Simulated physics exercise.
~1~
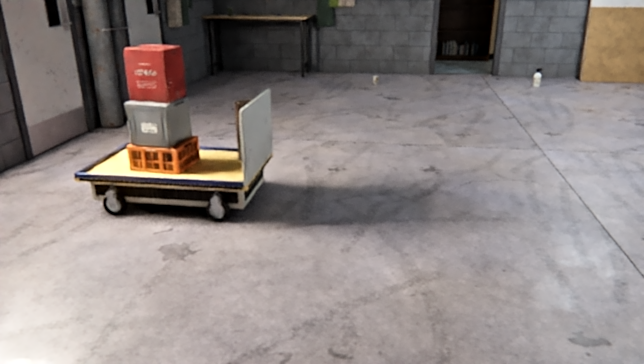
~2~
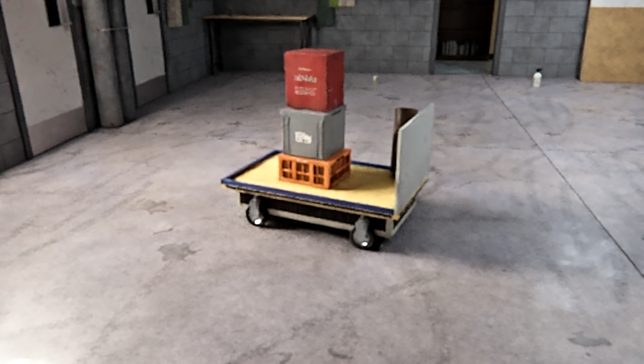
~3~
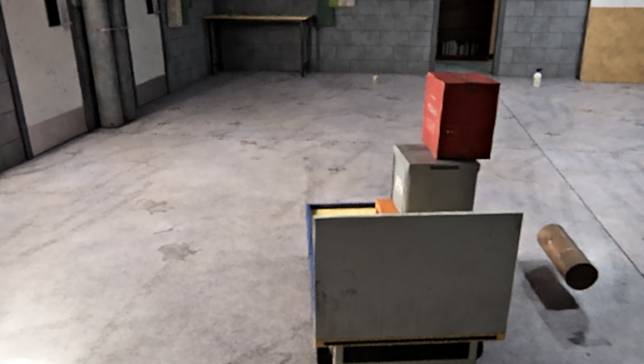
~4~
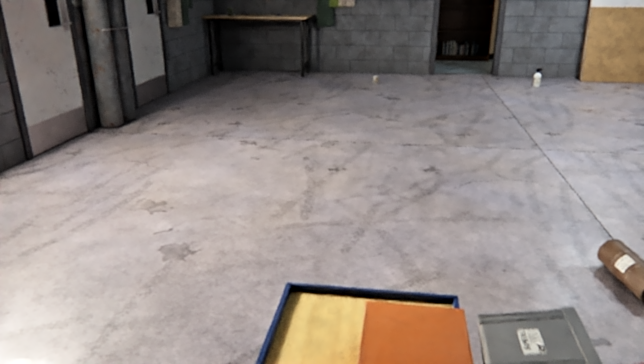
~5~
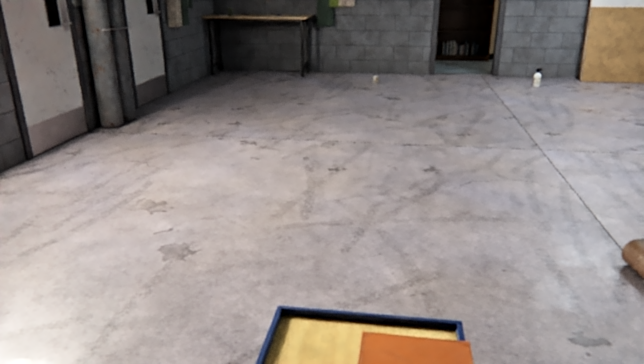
Concrete-floored workshop with a loaded cart rolling right, swinging toward the viewer and losing canister, box and tote, only orange crate remaining.
